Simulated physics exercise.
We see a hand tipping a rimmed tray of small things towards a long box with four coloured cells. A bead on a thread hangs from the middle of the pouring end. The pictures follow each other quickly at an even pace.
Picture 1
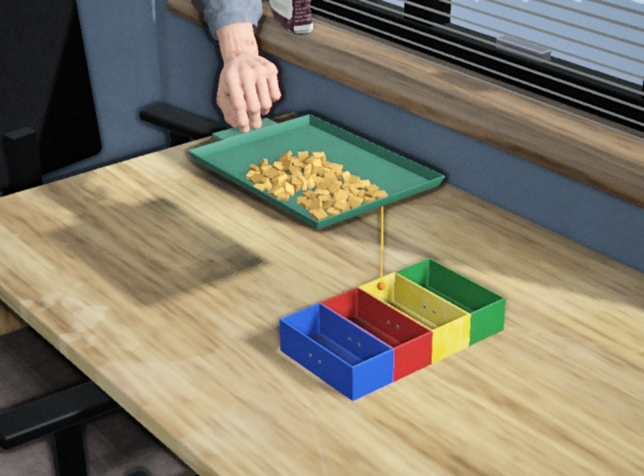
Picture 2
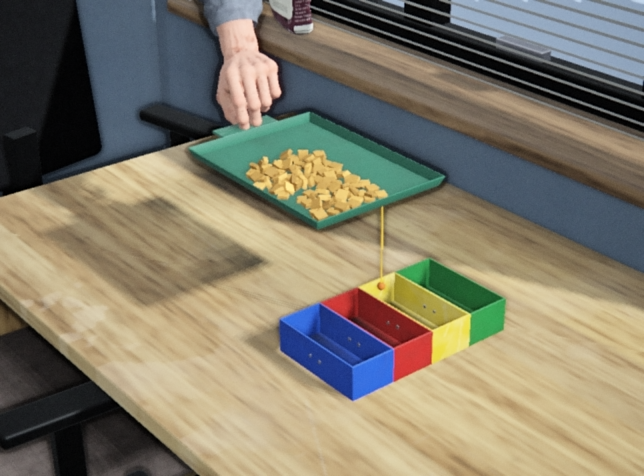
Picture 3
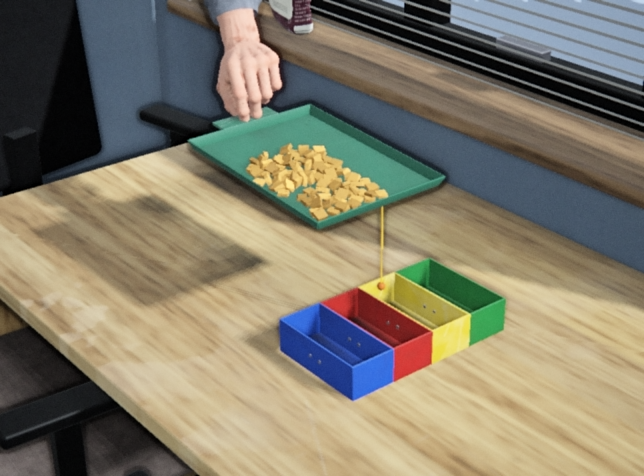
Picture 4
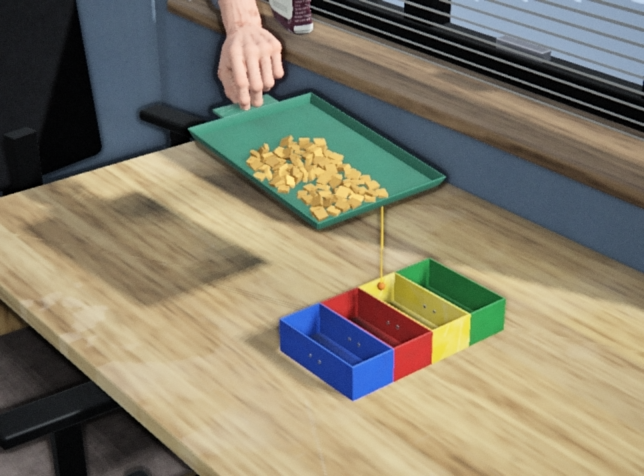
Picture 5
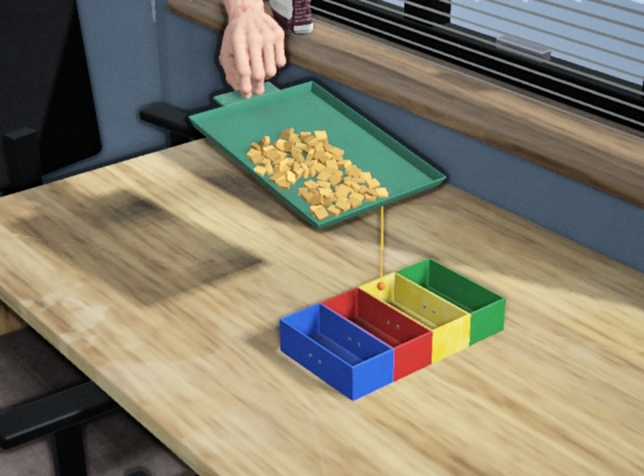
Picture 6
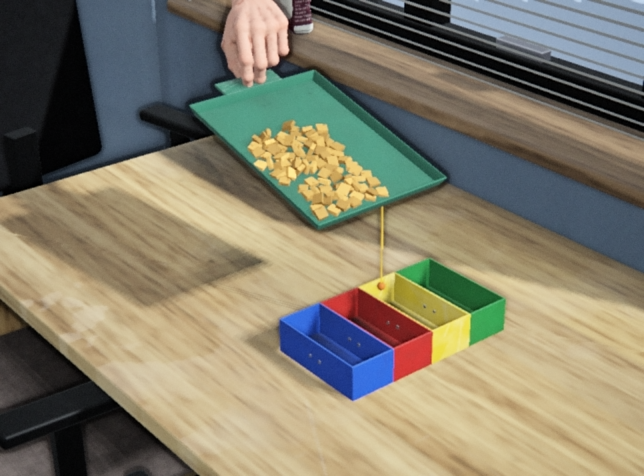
The footage shows a hand holding a green rimmed tray of small tan squares above a blue, red, yellow and green box, a bead hanging from its near end, as the hand gradually raises the far end, steepening the tray.
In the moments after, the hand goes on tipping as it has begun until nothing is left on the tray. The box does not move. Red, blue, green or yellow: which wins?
The red one ends fullest.
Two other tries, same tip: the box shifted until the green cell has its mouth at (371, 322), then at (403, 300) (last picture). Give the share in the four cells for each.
Roughly 70 per cent, and 90 per cent.
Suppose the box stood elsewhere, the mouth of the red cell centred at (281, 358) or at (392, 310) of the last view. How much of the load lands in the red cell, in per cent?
Near 0 % and 40 %.
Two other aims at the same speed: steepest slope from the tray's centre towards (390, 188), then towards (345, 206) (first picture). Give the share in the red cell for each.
Roughly 0 per cent, and 30 per cent.
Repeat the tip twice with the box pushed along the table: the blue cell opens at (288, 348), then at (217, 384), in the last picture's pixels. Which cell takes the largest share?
One: The yellow cell. Two: The cell in green.
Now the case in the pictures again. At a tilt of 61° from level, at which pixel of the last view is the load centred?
Roughly at (355, 197).
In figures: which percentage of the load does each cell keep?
Blue cell near 20; red cell near 50; yellow cell near 20; green cell near 0.
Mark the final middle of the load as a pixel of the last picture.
Roughly at (383, 349).
Soon, tray tipped steeply; nearly all on the tray; a stray few falling or outside the box.
A while on, tray tipped past a quarter turn; a small part on the tray; about a third in the red cell; about a quarter in the blue cell; a small part in the yellow cell; a stray few in the green cell; about a quarter falling or outside the box.
Towards the end, tray tipped past a quarter turn; about half in the red cell; about a quarter in the blue cell; about a quarter in the yellow cell; a stray few in the green cell; a stray few falling or outside the box.
Finally, tray tipped past a quarter turn; about half in the red cell; about a quarter in the blue cell; about a quarter in the yellow cell; a stray few in the green cell; a stray few outside the box.
